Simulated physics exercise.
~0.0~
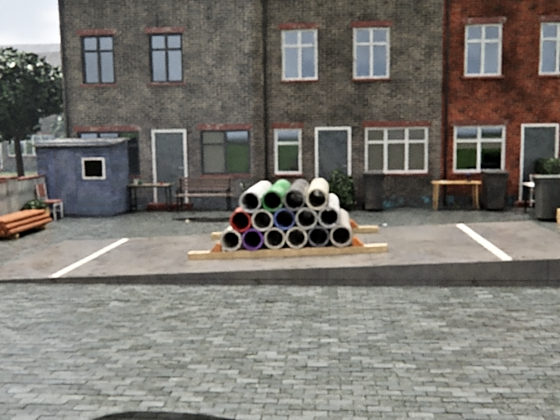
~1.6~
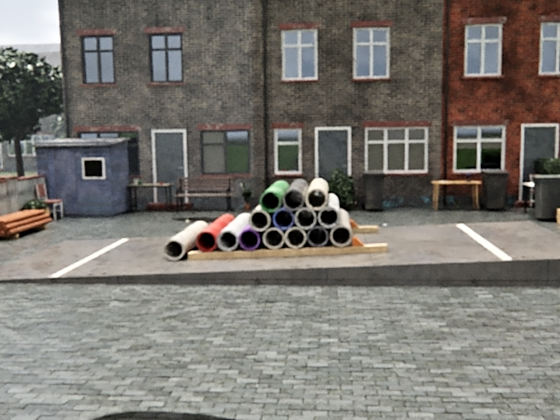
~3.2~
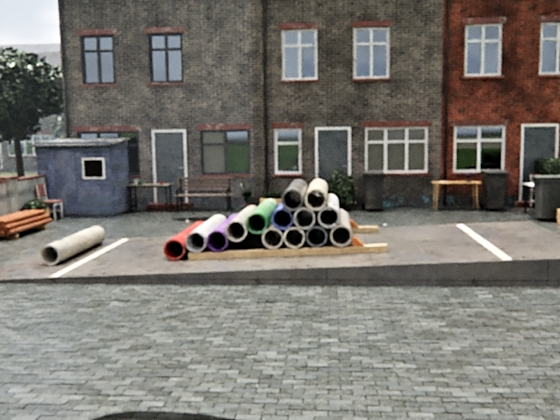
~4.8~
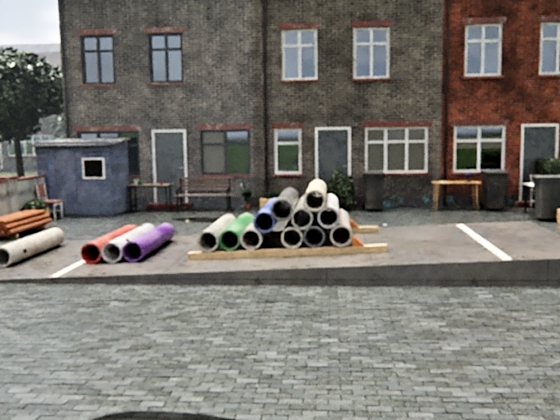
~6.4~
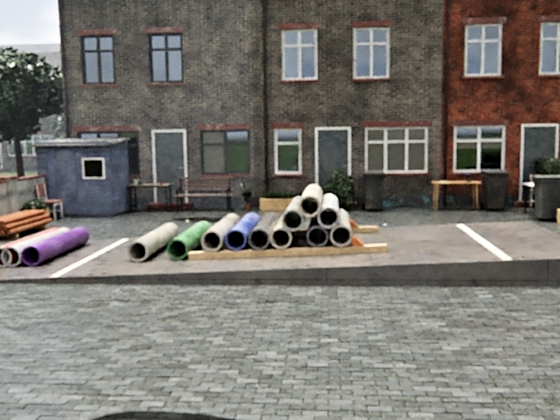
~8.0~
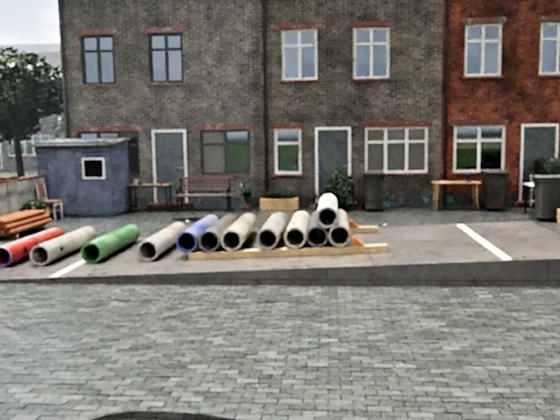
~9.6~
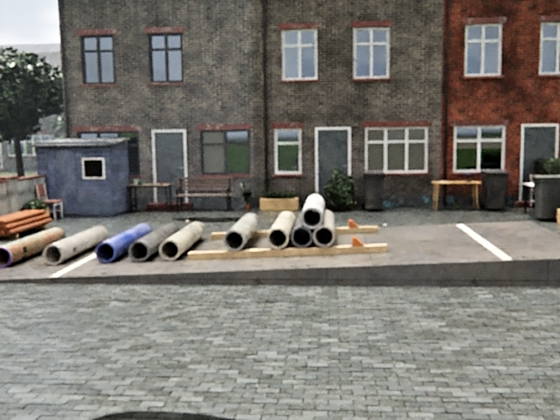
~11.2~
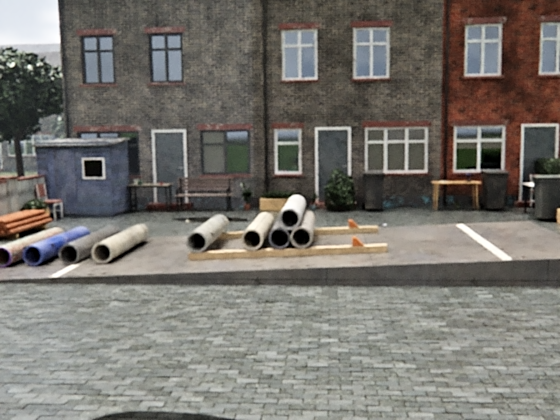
To begin with, a neat pyramid of concrete pipes, some coloured, sits on timber bearers in front of a row of brick houses. With the left side no longer held, the lower pipes roll out to the left and the upper ones sink down. A grey pipe leads across the left white line, followed by the red and purple ones. The green pipe drops from the shrinking heap and rolls after them, with the blue behind it. Finally, all four coloured pipes lie beyond the line, while a few grey ones remain on the bearers, one still perched on top.
